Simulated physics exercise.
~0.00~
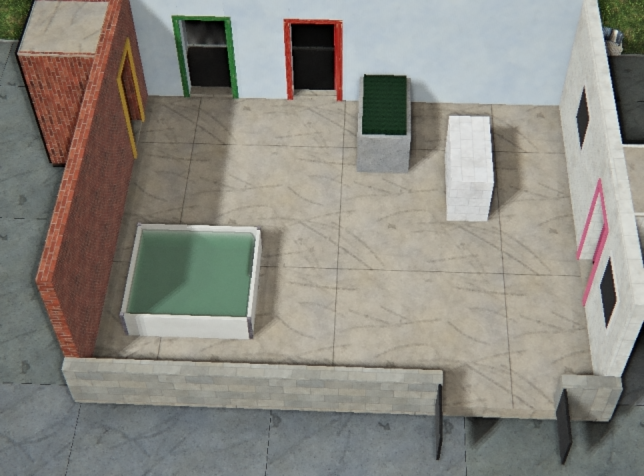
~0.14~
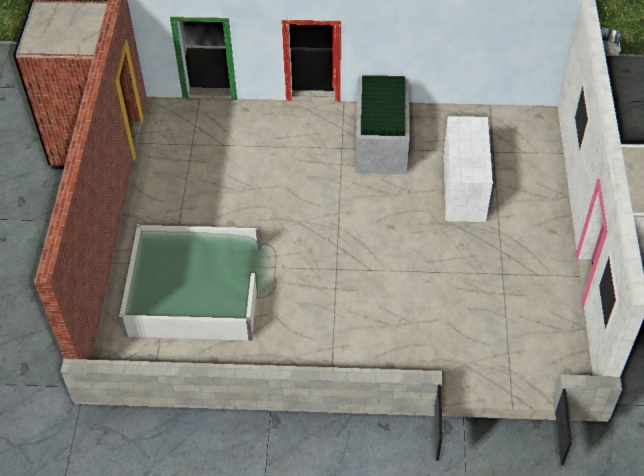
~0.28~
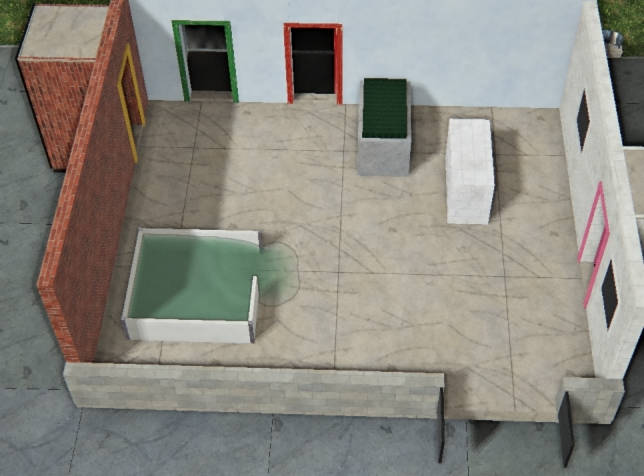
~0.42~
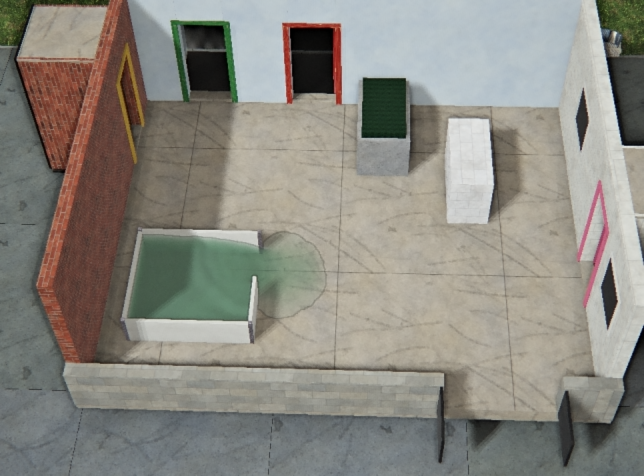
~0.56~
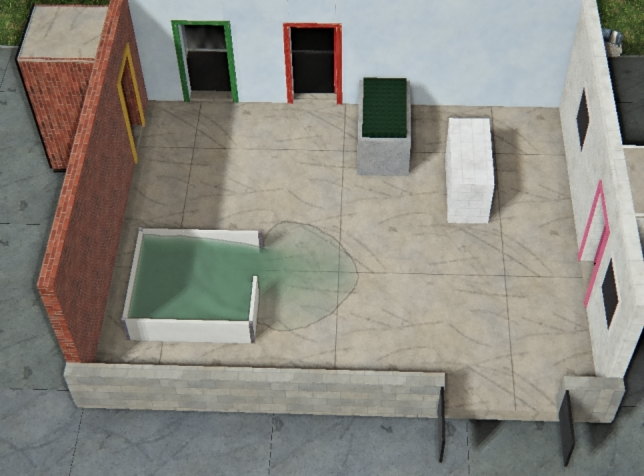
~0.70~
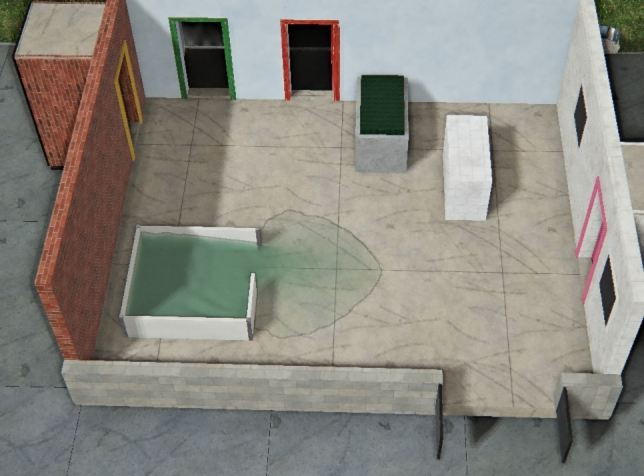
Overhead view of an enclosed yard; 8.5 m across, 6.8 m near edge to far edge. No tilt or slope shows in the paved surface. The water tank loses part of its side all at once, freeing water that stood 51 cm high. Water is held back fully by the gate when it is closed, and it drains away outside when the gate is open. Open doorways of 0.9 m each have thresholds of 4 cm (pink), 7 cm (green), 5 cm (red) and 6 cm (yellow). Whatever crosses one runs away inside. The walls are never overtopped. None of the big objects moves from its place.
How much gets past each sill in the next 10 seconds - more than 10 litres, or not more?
At the pink door the total will be higher than the limit, at the green door the total will be lower than the limit, at the red door the total will be lower than the limit, at the yellow door the total will be lower than the limit.
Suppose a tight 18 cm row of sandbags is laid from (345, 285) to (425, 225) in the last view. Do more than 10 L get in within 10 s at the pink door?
Pink: Within it.
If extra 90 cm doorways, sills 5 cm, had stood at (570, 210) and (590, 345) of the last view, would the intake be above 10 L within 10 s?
The first doorway goes beyond and the second goes beyond.
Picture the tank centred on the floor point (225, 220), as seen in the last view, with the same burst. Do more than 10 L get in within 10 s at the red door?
Well, red ends up beyond the mark.
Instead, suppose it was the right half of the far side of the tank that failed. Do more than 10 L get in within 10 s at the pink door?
Against that limit: Pink short of it.
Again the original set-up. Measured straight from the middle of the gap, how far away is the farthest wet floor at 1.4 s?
About 4.0 m.
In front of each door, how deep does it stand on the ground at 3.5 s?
In centimetres - pink: 13, green: 0, red: 1, yellow: 0.
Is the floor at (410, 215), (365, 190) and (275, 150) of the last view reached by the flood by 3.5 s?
Respectively: Got hit, got hit, was missed.
After 1.4 s water covers 20 % of the floor and is deepest (26 cm) near (270, 267); pink door not reached, green door not reached, red door not reached, yellow door not reached.
After 2.2 s water covers 35 % of the floor and is deepest (22 cm) near (270, 267); pink door not reached, green door not reached, red door not reached, yellow door not reached.
After 3.5 s water covers 50 % of the floor and is deepest (16 cm) near (270, 267); pink door 13 cm at the sill, 17 L in, green door not reached, red door not reached, yellow door not reached.
After 6.0 s water covers 60 % of the floor and is deepest (10 cm) near (521, 305); pink door 8 cm at the sill, 69 L in, green door not reached, red door 3 cm at the sill, 0 L in, yellow door not reached.
After 10.0 s water covers 65 % of the floor and is deepest (8 cm) near (407, 133); pink door 6 cm at the sill, 106 L in, green door 2 cm at the sill, 0 L in, red door 3 cm at the sill, 0 L in, yellow door not reached.
